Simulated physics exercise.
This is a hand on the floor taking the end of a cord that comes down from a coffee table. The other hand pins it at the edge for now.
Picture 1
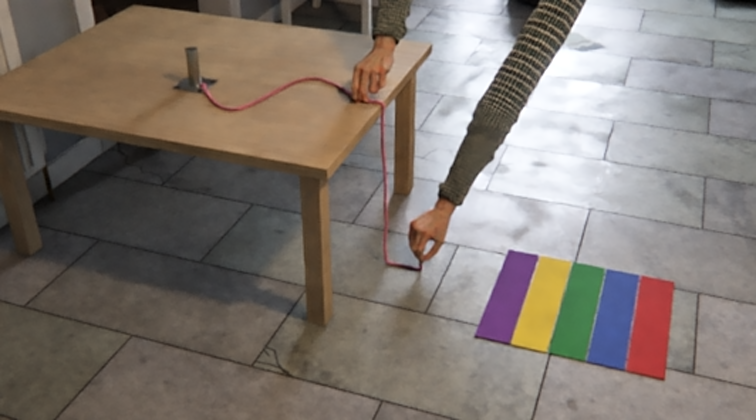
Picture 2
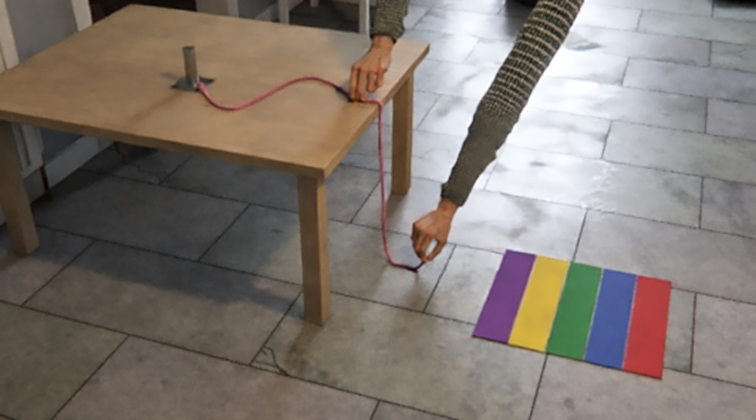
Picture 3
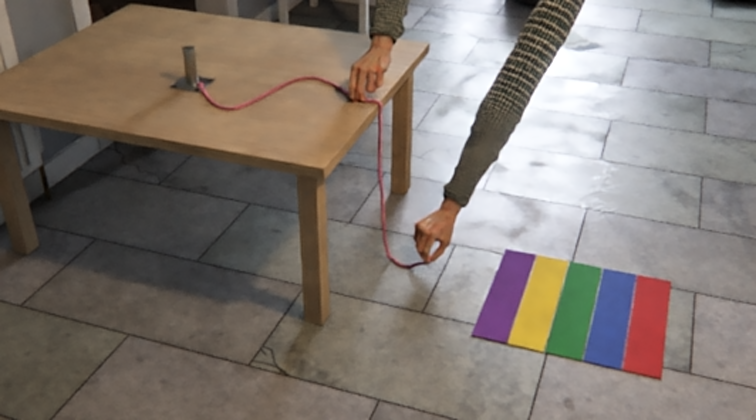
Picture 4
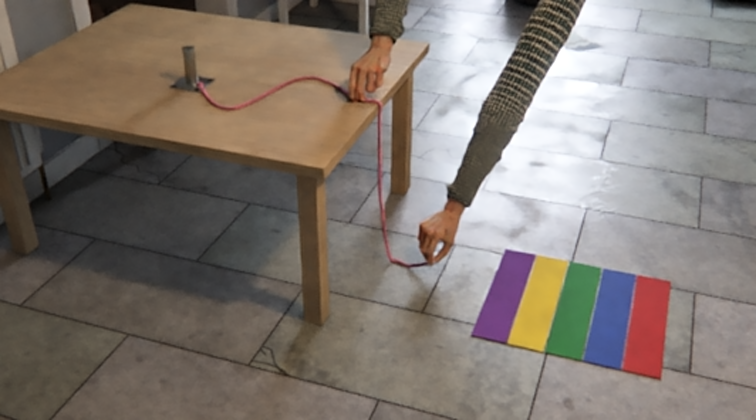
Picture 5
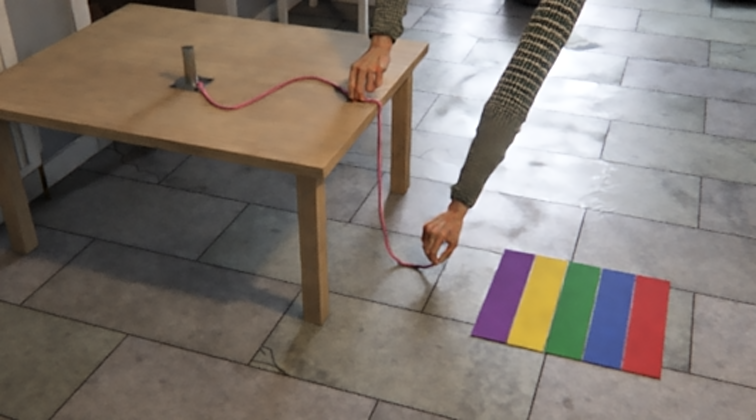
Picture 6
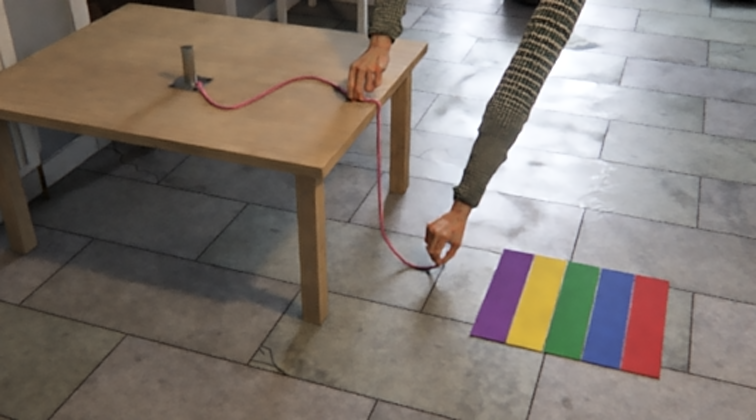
A hand near the floor drew the end of a red cord slightly to the right, toward a mat of coloured stripes, while another hand pinned the cord at the wooden table's edge.
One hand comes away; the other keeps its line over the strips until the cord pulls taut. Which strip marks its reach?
The end stops over the red strip.
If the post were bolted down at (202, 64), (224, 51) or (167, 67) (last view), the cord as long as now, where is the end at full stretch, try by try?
About (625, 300), (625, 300) and (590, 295).
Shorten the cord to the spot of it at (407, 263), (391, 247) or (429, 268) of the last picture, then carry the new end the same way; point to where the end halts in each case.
About (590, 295), (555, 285) and (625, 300).
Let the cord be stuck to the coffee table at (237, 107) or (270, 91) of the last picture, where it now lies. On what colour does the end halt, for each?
Try by try: Blue; green.
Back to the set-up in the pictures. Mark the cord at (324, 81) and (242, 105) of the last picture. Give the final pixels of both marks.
About (384, 118), and the other about (279, 94).
Soon after, end near (579, 291); over green.
Then, end near (622, 300); over blue.
At full stretch, end near (646, 305); over red. It gets as far as the red strip.
